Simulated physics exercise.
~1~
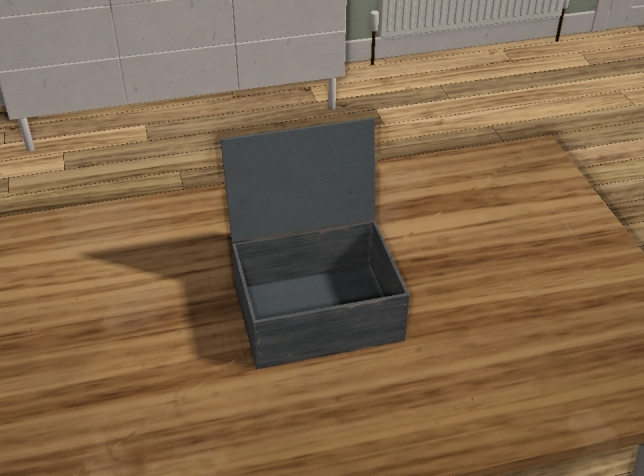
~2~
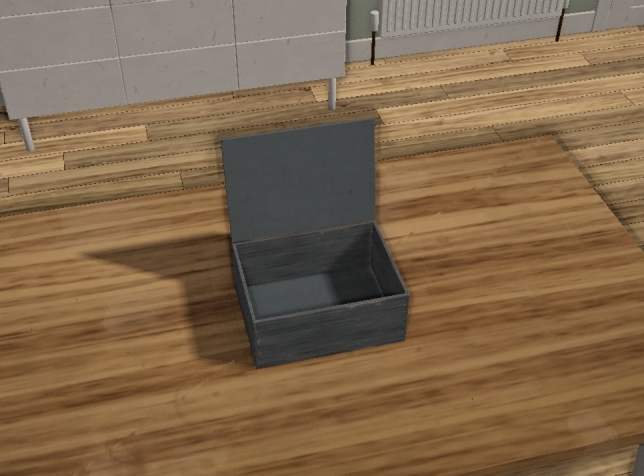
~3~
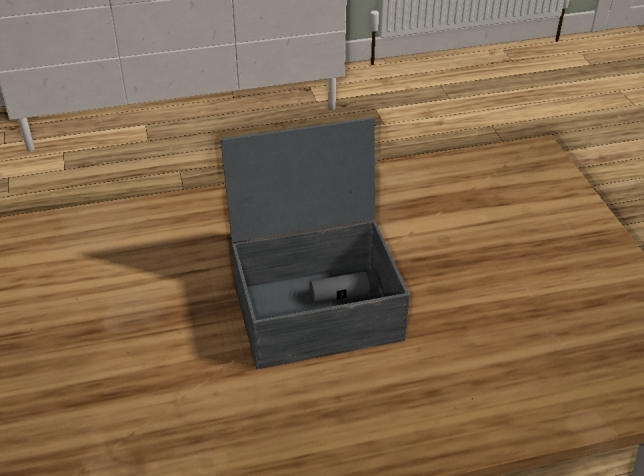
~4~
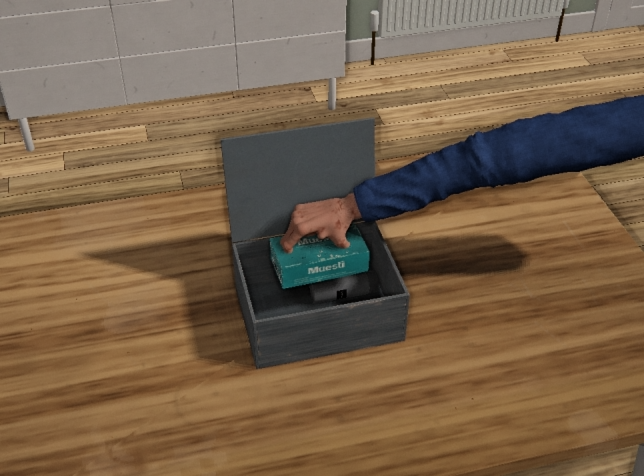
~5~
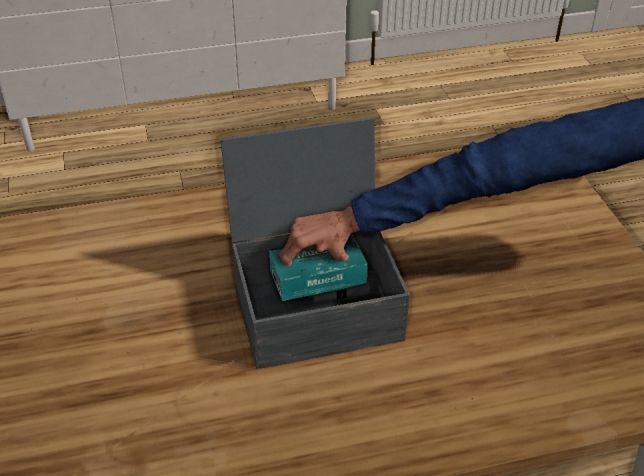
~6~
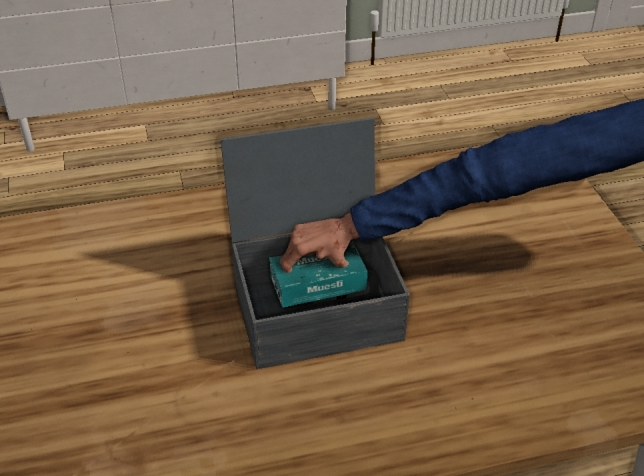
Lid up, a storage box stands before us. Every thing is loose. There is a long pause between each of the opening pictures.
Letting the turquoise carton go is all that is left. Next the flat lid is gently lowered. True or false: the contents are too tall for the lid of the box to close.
False.
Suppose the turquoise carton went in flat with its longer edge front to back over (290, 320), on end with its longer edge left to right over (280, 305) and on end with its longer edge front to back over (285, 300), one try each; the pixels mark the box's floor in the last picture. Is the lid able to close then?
Try 1: Lid goes down; try 2: Lid stays raised; try 3: Lid stays raised.
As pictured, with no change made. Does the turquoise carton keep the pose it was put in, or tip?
Observation: The turquoise carton tilts over.
Then, 1.20 s later than the last frame, lid starting down; turquoise carton on its side near (330, 314); grey shaker moved a little.
Then, 1.80 s later than the last frame, lid 35° above the rim; turquoise carton on its side near (330, 314).
When it is over, lid shut; lying over in the box, turquoise carton; grey shaker as before. End places, in pixels of the last picture, turquoise carton near (330, 314).
